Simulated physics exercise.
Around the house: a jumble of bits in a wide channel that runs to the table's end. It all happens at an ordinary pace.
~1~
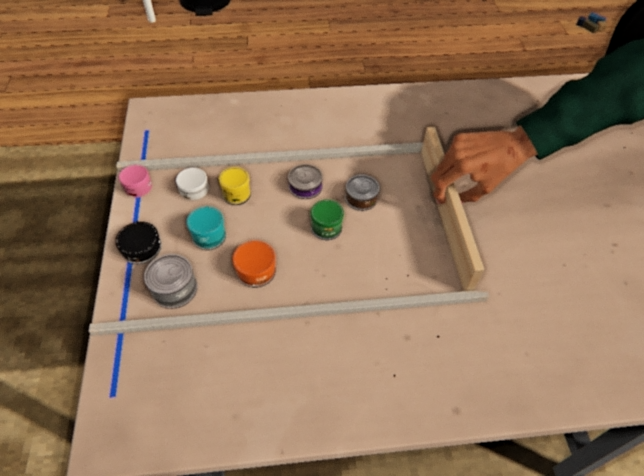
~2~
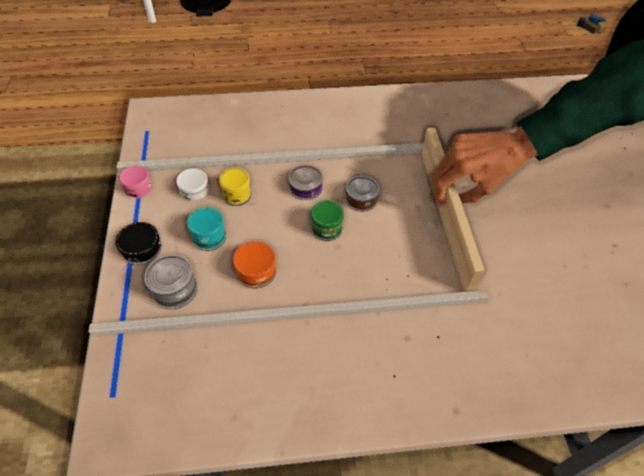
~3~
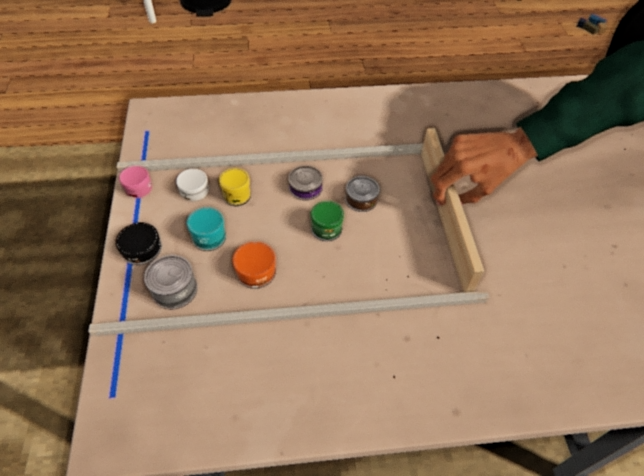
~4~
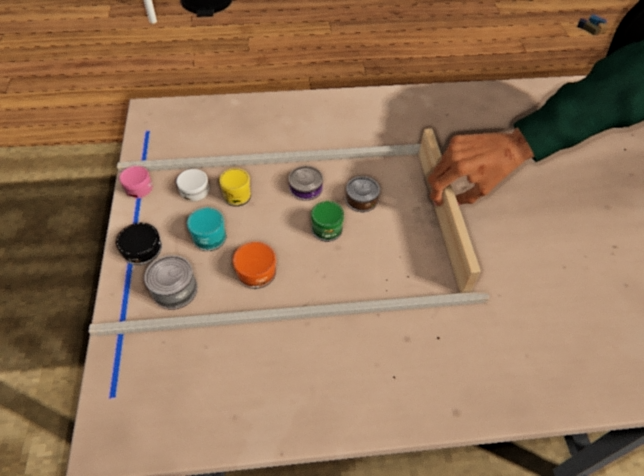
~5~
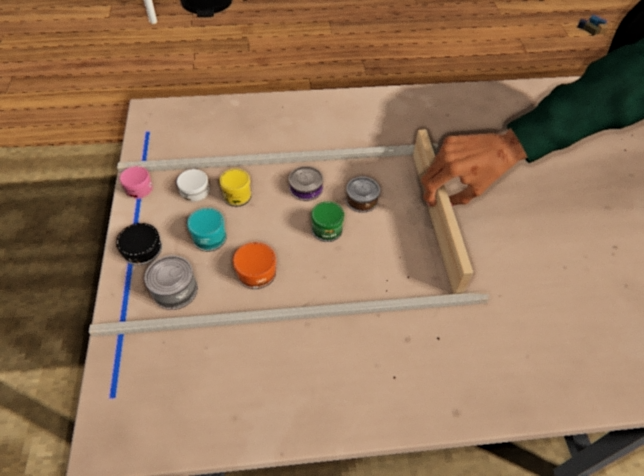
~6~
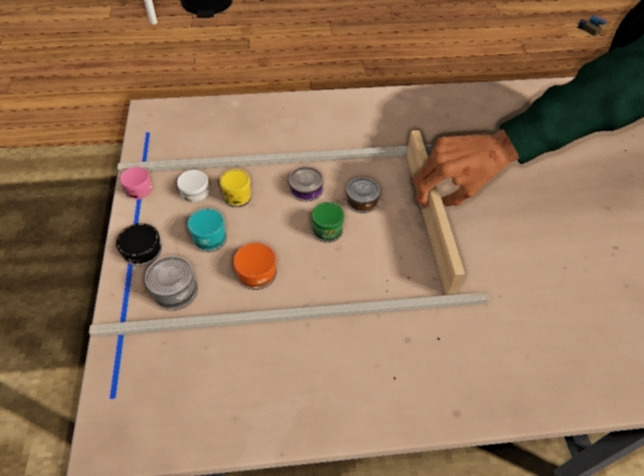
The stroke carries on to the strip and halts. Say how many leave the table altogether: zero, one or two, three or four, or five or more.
The number that fall off is five or more.
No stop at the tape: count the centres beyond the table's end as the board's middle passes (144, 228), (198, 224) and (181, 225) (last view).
The counts: 6, 0 and 2.
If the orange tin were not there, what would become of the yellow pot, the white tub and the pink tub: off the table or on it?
The yellow pot falls, the white tub is lost, the pink tub falls.
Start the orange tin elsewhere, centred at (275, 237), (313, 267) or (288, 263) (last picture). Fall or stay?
In that order, it does not fall; holds on; survives.
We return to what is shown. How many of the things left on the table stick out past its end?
It comes to 4.
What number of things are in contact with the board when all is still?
4 of them.
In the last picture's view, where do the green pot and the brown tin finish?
The green pot at (113, 240), the brown tin at (117, 216).
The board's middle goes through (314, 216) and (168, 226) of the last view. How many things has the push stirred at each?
At the one place 3, at the other 10.
A little later, none off yet; pink tub at rest near (137, 183); black tin at rest near (140, 244); grey tin at rest near (172, 283).
Next, none off yet; pink tub shifted about its own width near (116, 186); black tin shifted about its own width near (97, 250); grey tin shifted about its own width near (121, 295).
When it is over, the number that fall off is five or more; down, yellow pot, turquoise tin, white tub, grey tin, black tin and pink tub.
